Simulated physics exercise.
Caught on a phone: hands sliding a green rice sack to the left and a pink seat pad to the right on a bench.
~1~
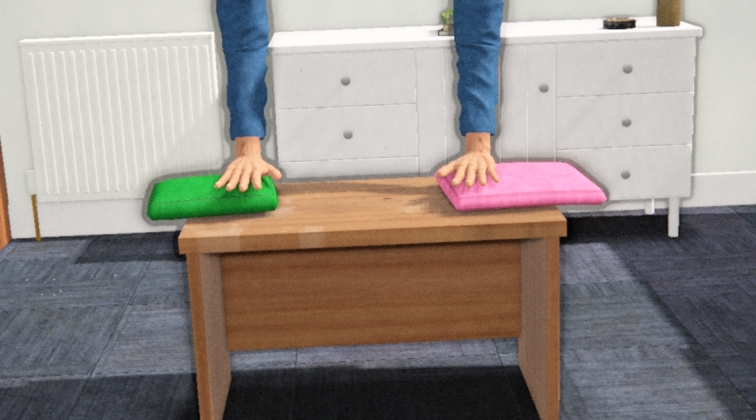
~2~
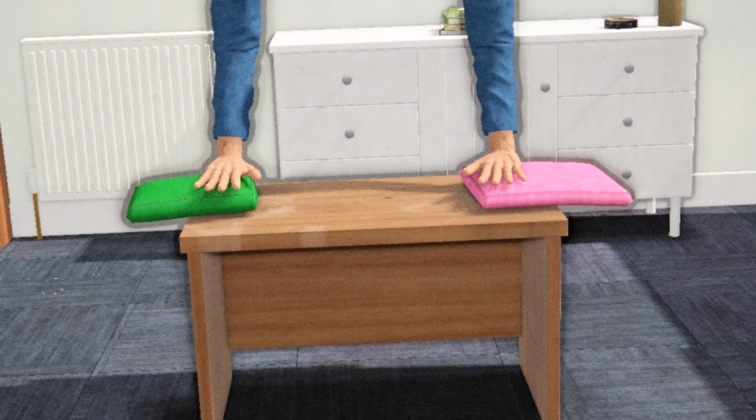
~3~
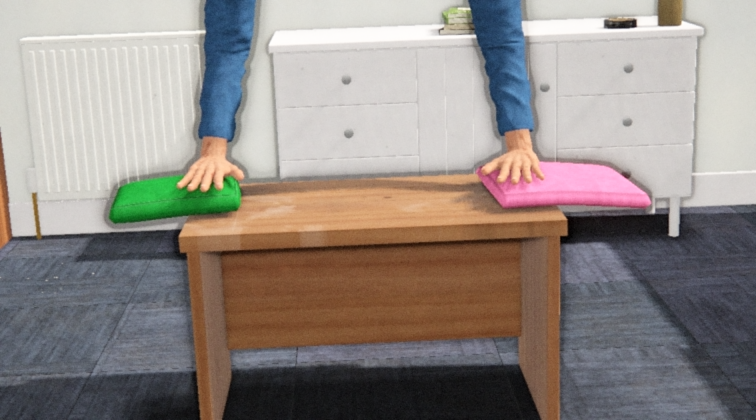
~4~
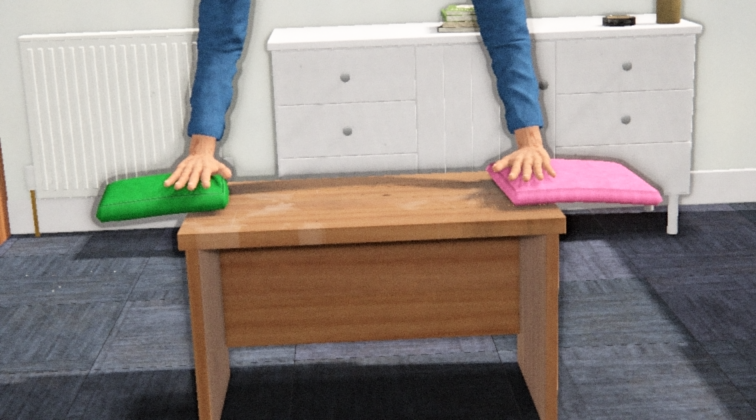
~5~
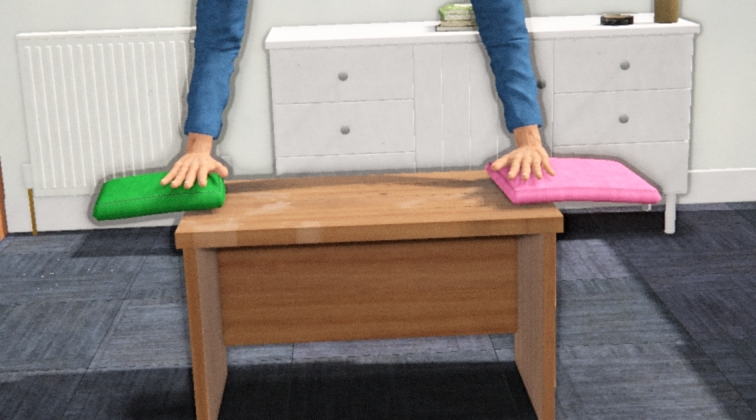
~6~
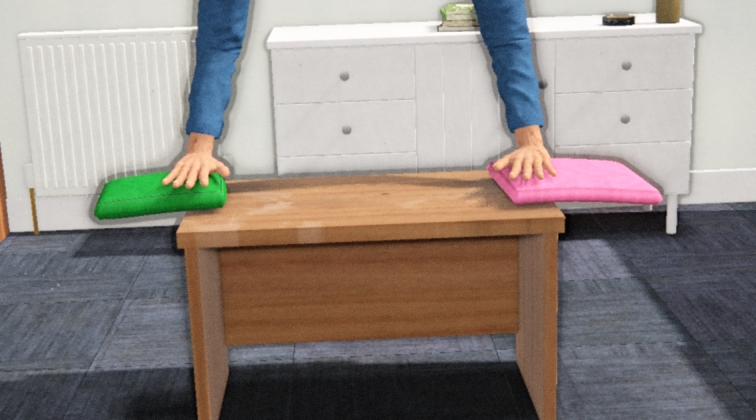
Two hands in blue sleeves press on a green sack and a pink pad atop a wooden bench, seen from the front in a room with dark carpet tiles. The sack lies at the left end and the pad at the right, before a white radiator and drawers. The hands slide them apart, sack leftward and pad rightward, farther over the edges, then stay nearly still.
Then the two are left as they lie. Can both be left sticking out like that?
As it turns out, the green rice sack slumps off the end; the pink seat pad tips over and falls.
Then, 0.24 s later than the last view, rice sack tipping outwards near (162, 226); seat pad tipping outwards near (572, 206).
Then, 0.46 s later than the last view, rice sack on the floor near (166, 380); seat pad on the floor near (576, 341).
Then, 0.68 s later than the last view, rice sack on the floor near (130, 398); seat pad on the floor near (599, 369).
Finally, rice sack on the floor near (128, 396); seat pad on the floor near (600, 378). The green rice sack tips over and falls and the pink seat pad goes down.
